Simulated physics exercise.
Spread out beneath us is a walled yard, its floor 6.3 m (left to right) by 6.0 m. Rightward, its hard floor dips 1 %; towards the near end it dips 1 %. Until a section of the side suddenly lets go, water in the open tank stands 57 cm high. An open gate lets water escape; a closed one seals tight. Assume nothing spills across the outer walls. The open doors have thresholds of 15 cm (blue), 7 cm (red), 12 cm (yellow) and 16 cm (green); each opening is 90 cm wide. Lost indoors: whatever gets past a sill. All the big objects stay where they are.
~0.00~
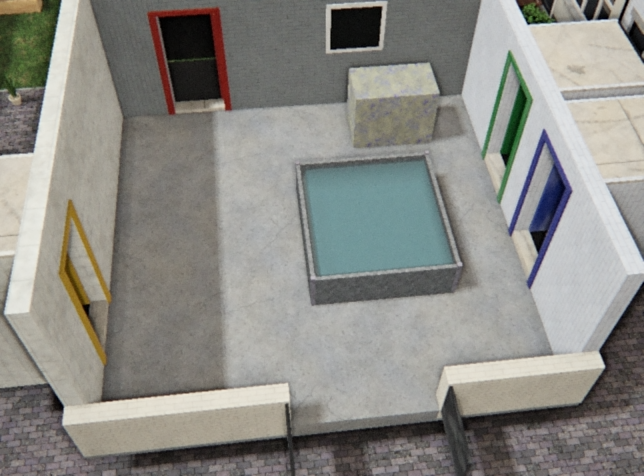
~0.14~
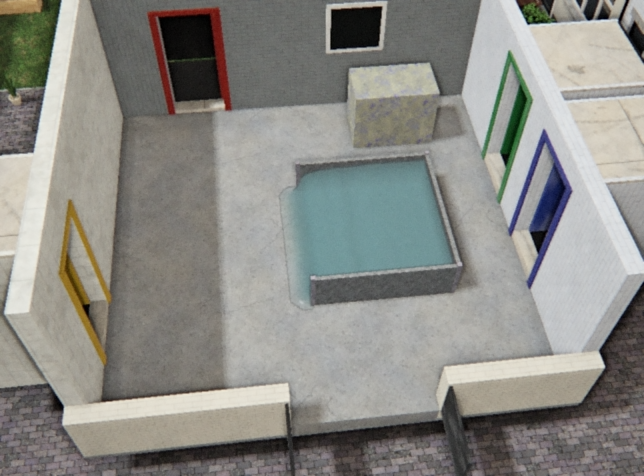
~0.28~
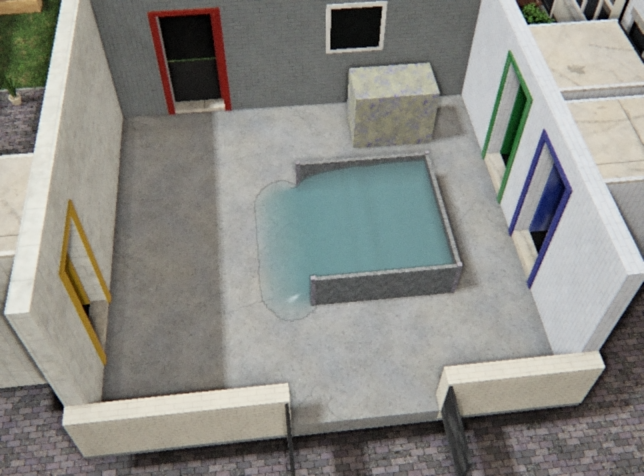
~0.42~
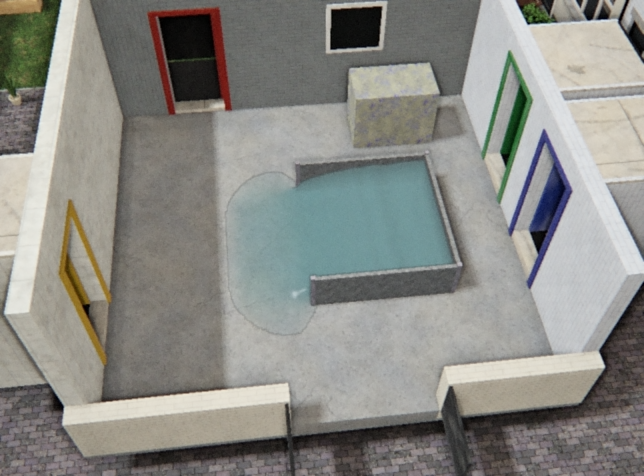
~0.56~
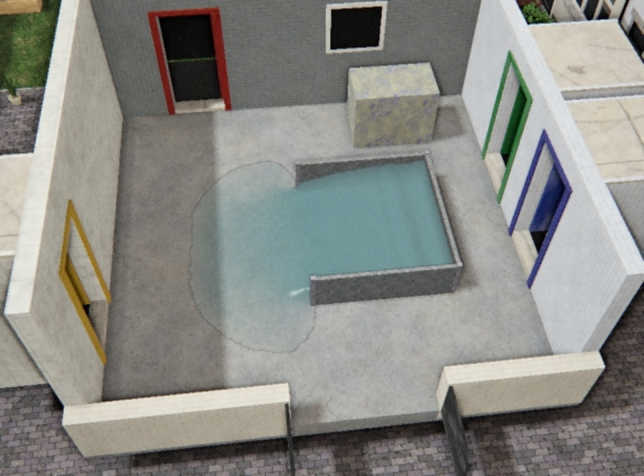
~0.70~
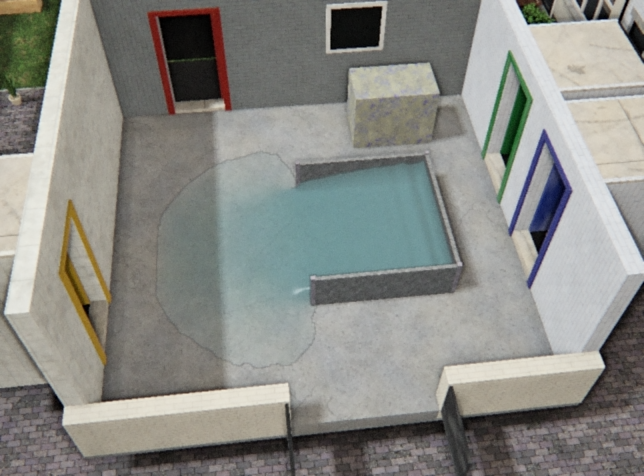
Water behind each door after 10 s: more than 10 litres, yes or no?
Blue door: No; red door: Yes; yellow door: Yes; green door: No.
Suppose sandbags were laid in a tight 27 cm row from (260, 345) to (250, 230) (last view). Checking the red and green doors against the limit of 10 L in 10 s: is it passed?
Then: Red over, green not over.
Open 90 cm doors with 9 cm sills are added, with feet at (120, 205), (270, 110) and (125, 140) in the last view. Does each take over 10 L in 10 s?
Well, the first is on the high side, the second is on the low side, and the third is on the high side.
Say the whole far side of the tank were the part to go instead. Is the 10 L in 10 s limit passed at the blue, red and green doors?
Blue falls short; red exceeds; green exceeds.
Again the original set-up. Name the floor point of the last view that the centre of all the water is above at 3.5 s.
I'd say somewhere around (223, 253).
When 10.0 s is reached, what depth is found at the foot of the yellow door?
Some 4.5 centimetres of depth.
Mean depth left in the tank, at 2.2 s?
Roughly 20 centimetres.
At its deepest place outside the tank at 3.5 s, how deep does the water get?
Depth: Approx. 28 cm.
After 1.4 s water covers 40 % of the floor and is deepest (32 cm) near (112, 271); blue door not reached, red door not reached, yellow door 21 cm at the sill, 3 L in, green door not reached.
After 2.2 s water covers 45 % of the floor and is deepest (36 cm) near (100, 428); blue door not reached, red door 2 cm at the sill, 0 L in, yellow door 26 cm at the sill, 37 L in, green door not reached.
After 3.5 s water covers 50 % of the floor and is deepest (28 cm) near (100, 428); blue door not reached, red door 14 cm at the sill, 5 L in, yellow door 18 cm at the sill, 92 L in, green door not reached.
After 6.0 s water covers 85 % of the floor and is deepest (15 cm) near (547, 370); blue door 5 cm at the sill, 0 L in, red door 8 cm at the sill, 37 L in, yellow door 9 cm at the sill, 110 L in, green door not reached.
After 10.0 s water covers 95 % of the floor and is deepest (14 cm) near (499, 229); blue door 9 cm at the sill, 0 L in, red door 2 cm at the sill, 39 L in, yellow door 4 cm at the sill, 110 L in, green door 9 cm at the sill, 0 L in.
